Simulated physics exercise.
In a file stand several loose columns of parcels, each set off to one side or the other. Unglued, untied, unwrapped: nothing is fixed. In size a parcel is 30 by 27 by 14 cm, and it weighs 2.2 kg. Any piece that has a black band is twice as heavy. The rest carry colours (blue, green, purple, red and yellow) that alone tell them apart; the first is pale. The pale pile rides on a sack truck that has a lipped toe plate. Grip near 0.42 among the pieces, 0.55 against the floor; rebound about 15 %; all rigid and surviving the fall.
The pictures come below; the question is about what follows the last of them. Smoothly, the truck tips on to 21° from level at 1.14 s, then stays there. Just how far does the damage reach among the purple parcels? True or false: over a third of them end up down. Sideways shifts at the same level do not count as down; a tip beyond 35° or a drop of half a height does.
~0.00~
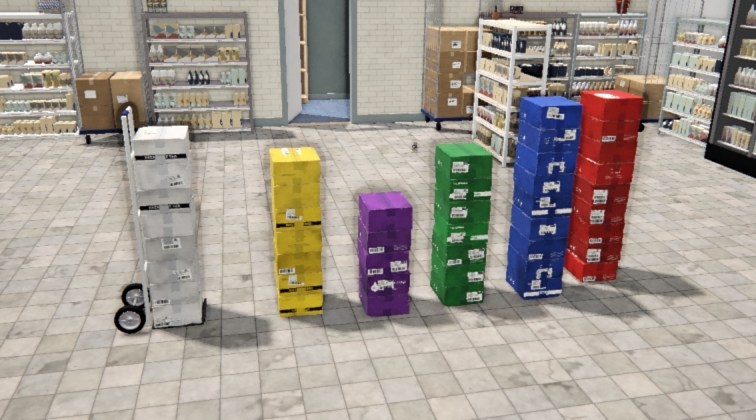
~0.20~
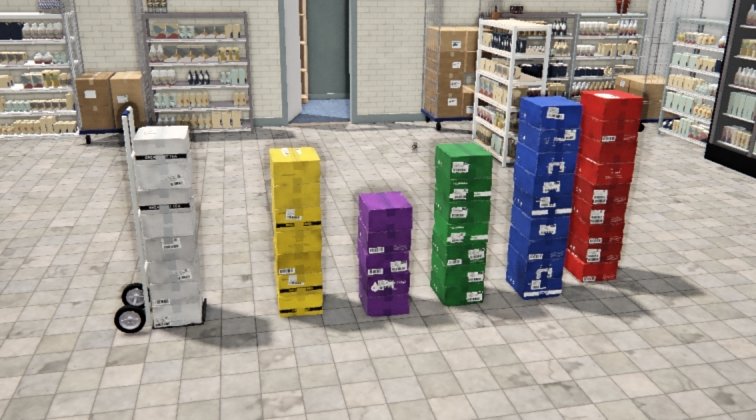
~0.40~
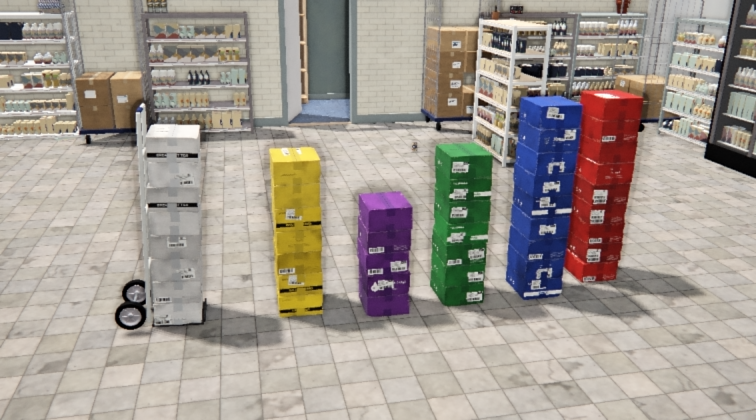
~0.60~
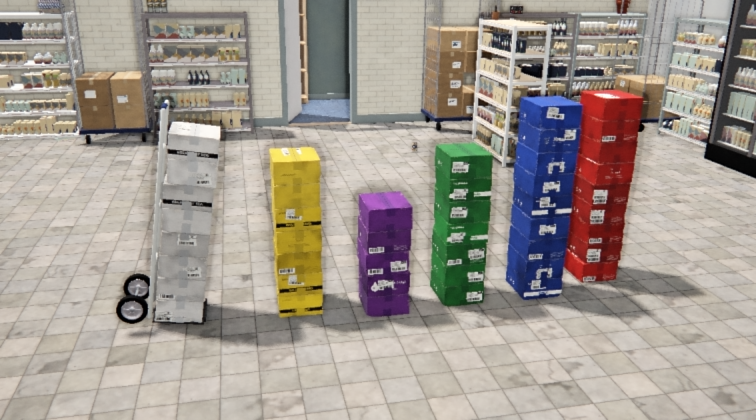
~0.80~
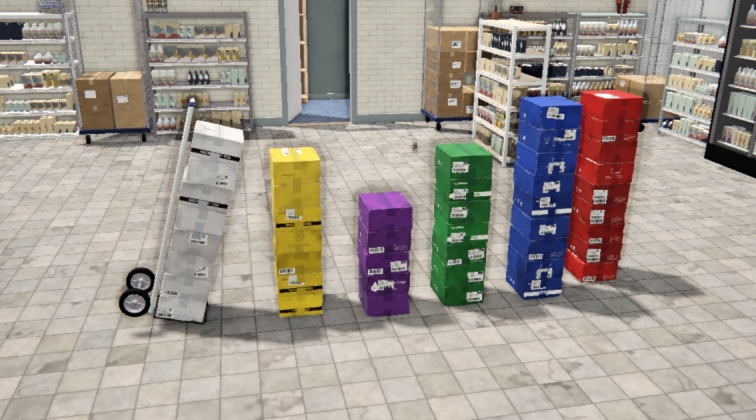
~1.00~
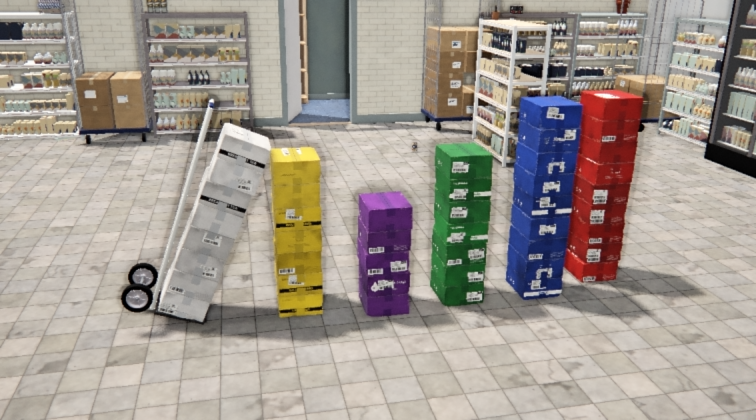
False.
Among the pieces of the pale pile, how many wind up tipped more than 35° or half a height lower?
That happens to 8 of them.
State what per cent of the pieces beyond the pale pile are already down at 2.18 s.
10 per cent.
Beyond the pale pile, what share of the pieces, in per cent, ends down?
Around 15 %.
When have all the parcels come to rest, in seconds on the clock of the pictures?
Around 2.5 s.
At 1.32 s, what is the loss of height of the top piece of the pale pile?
Roughly 5 cm lower.
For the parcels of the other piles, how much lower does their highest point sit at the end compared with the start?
0 cm.
Around 1.32 s, 1 of the pale pile down; none of the 5 purple parcels down (0 of 37 in all colours); top purple parcel unmoved; top yellow parcel displaced 13 cm.
Around 1.76 s, 8 of the pale pile down; none of the 5 purple parcels down (0 of 37 in all colours); top purple parcel displaced 54 mm; top yellow parcel tipped 21°, 52 mm lower.
Around 2.18 s, 8 of the pale pile down; none of the 5 purple parcels down (3 of 37 in all colours); top purple parcel tipped 13°; top yellow parcel tipped 15°, 14 cm lower.
Finally (2.8 s), 8 of the pale pile down; none of the 5 purple parcels down (6 of 37 in all colours); top purple parcel tipped 15°; top yellow parcel tipped 15°, 16 cm lower. That is 0 per cent. Seen by the last camera, middles, top purple parcel near (435, 213), top yellow parcel near (432, 184).
